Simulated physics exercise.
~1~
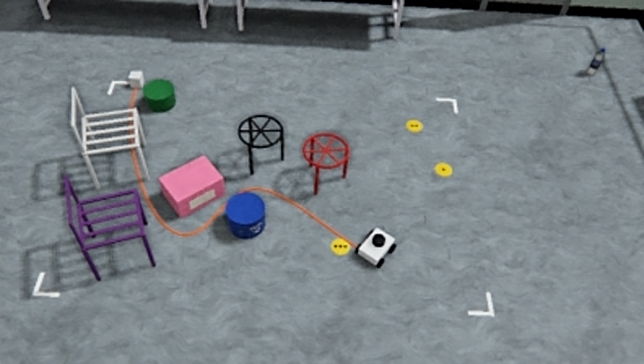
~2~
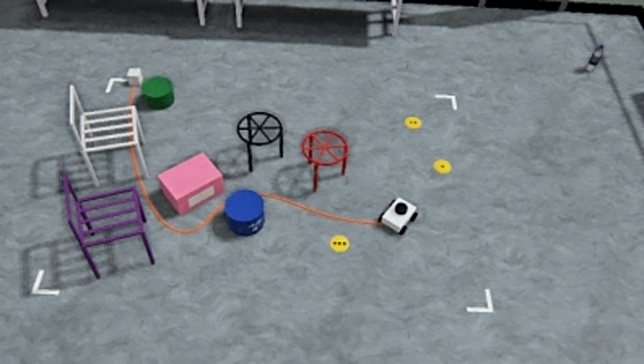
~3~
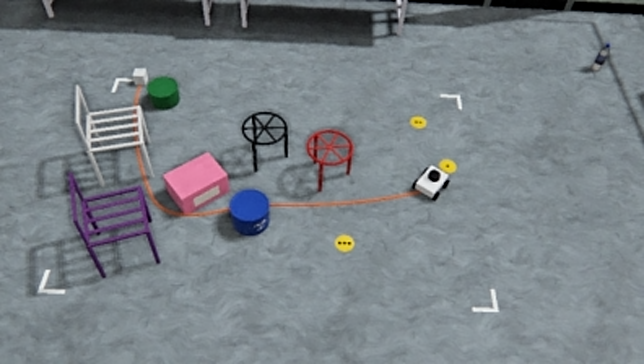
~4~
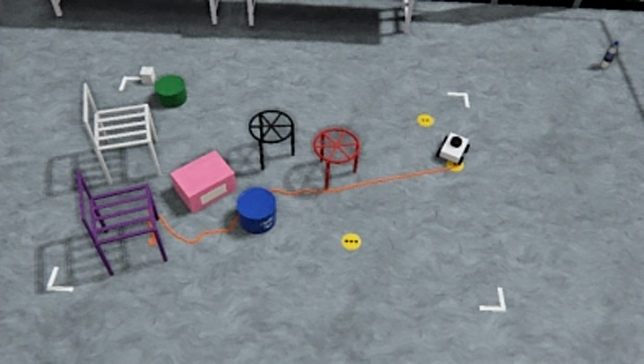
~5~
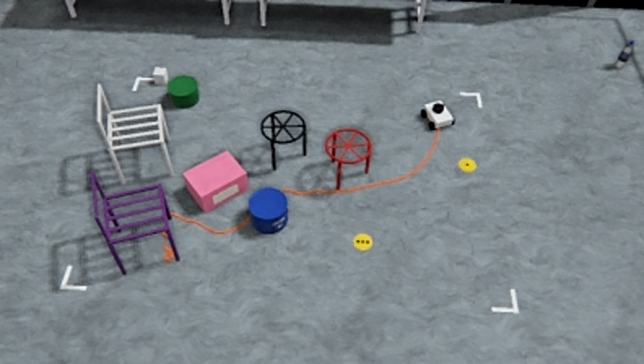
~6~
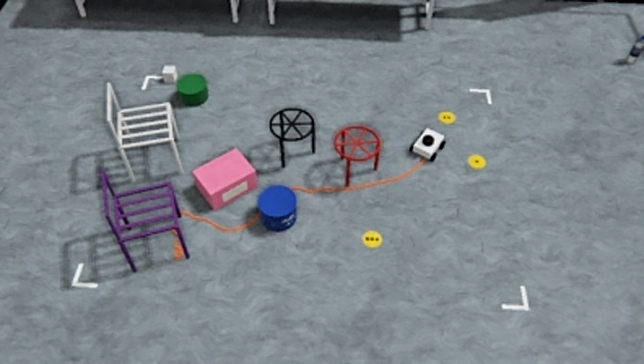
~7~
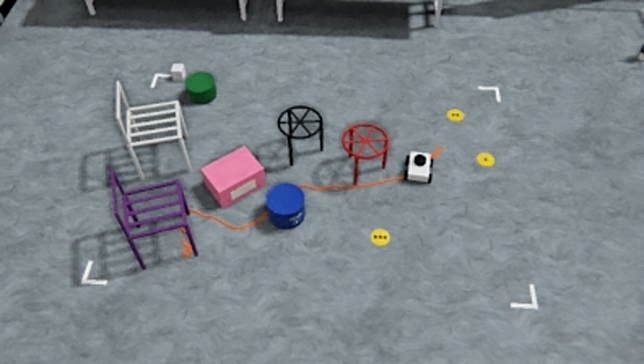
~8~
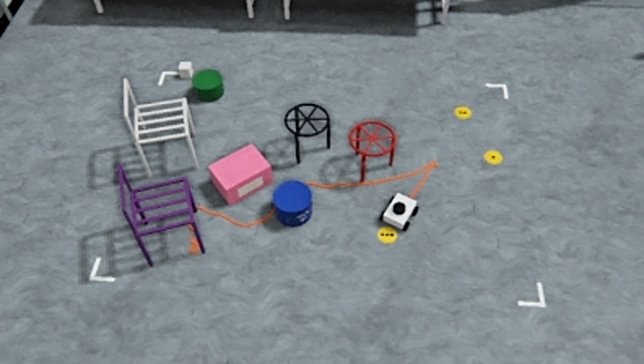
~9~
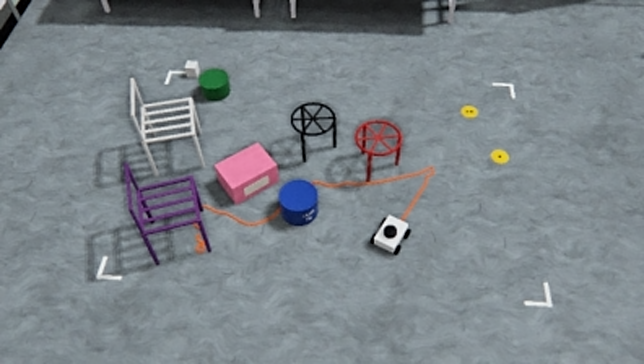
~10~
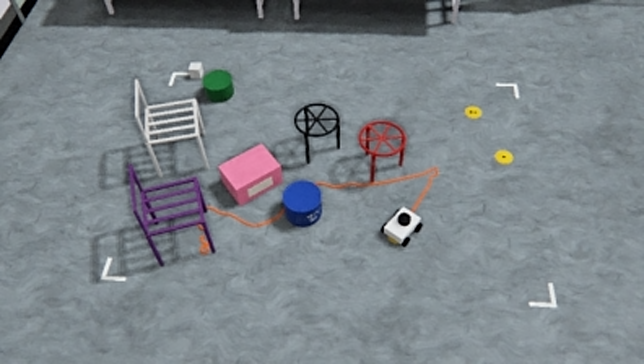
A small white cart trailing an orange lead visits three yellow marks, pulling the plug out while the furniture stays still.
